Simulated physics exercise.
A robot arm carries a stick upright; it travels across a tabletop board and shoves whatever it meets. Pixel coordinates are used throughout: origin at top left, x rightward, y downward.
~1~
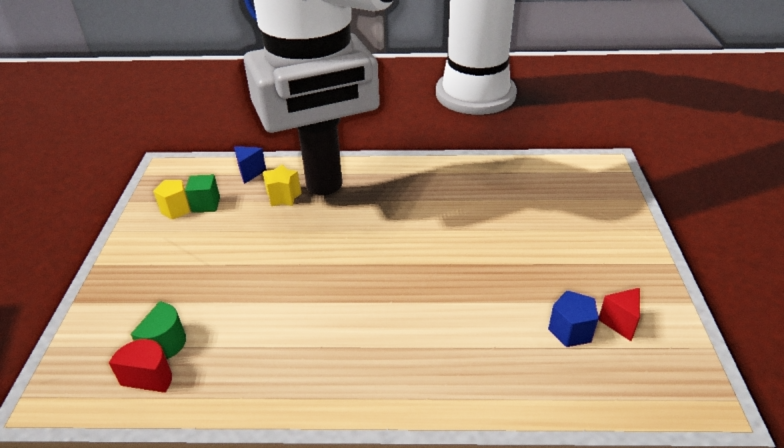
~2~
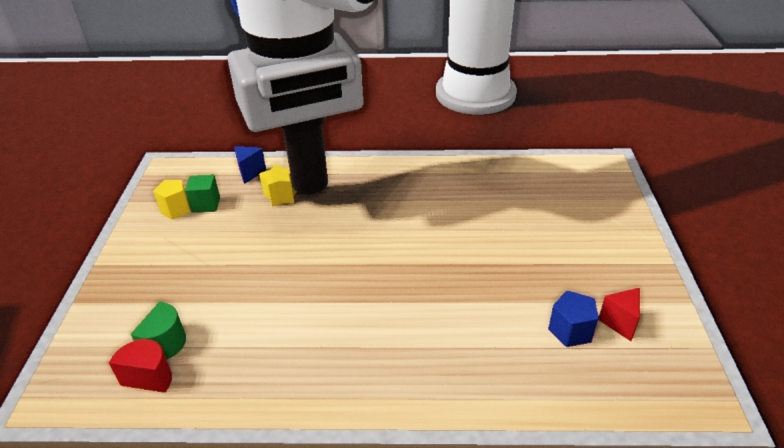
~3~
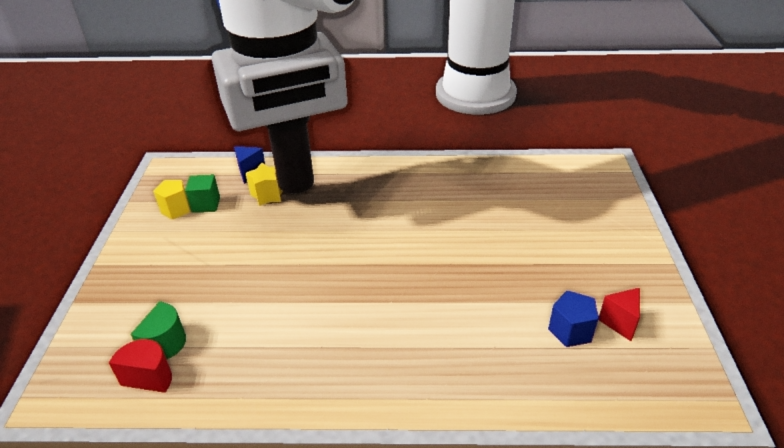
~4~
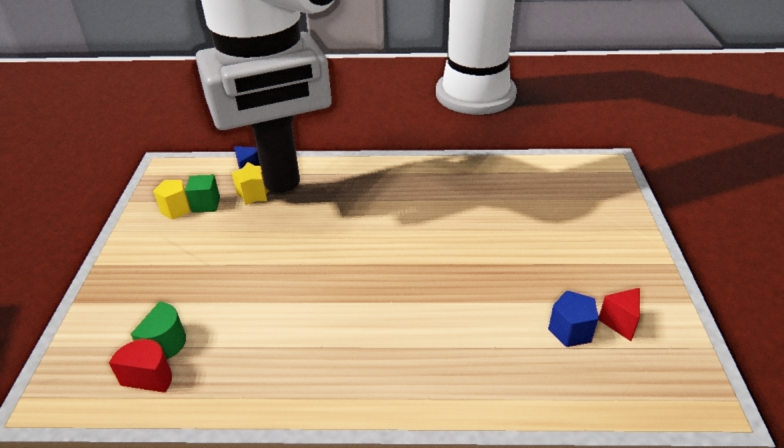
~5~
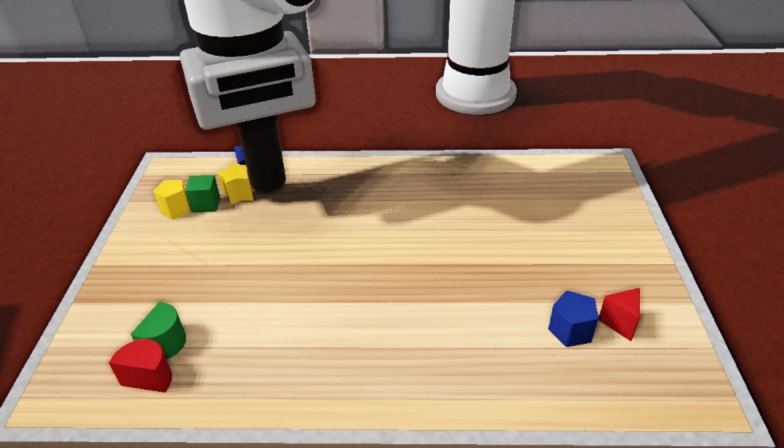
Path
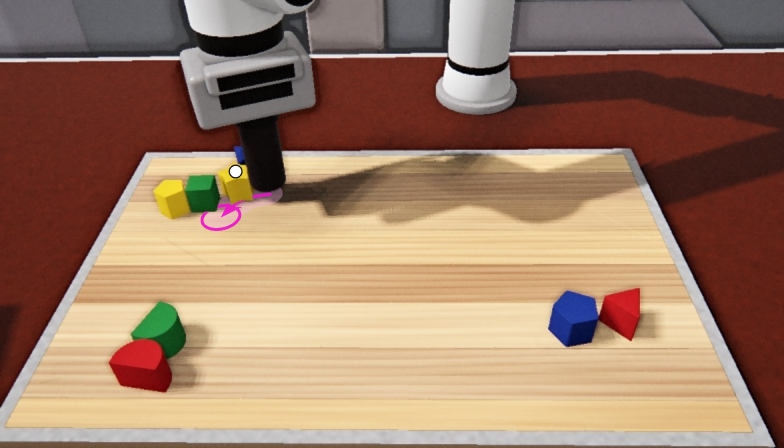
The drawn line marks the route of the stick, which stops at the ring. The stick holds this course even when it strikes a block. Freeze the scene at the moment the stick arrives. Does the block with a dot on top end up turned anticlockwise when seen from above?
Final answer: No.
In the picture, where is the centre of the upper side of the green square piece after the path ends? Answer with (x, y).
The centre of its top will be at (171, 184).
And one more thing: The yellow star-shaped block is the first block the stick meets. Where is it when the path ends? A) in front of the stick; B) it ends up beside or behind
Correct choice: B.
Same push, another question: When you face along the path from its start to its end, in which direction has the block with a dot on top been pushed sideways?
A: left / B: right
My answer is option B.
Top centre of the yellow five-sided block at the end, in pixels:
(145, 191)
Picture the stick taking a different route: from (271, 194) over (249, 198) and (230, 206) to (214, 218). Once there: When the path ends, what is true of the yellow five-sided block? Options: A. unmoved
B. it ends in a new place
I choose B.
Drawn move, from (271, 194) over (251, 197) and (233, 206) to (221, 217); the dot is on the yellow star-shaped block.
The first path, step by step. Halfway along, stick at (238, 190); yellow five-sided block at (153, 190); green square piece at (180, 184), turned 20° anticlockwise; yellow star-shaped block at (208, 173), turned 15° clockwise.
At the end, stick at (218, 206); yellow five-sided block at (145, 191); green square piece at (171, 184), turned 25° anticlockwise; yellow star-shaped block at (203, 175), turned 40° clockwise; blue triangle still.
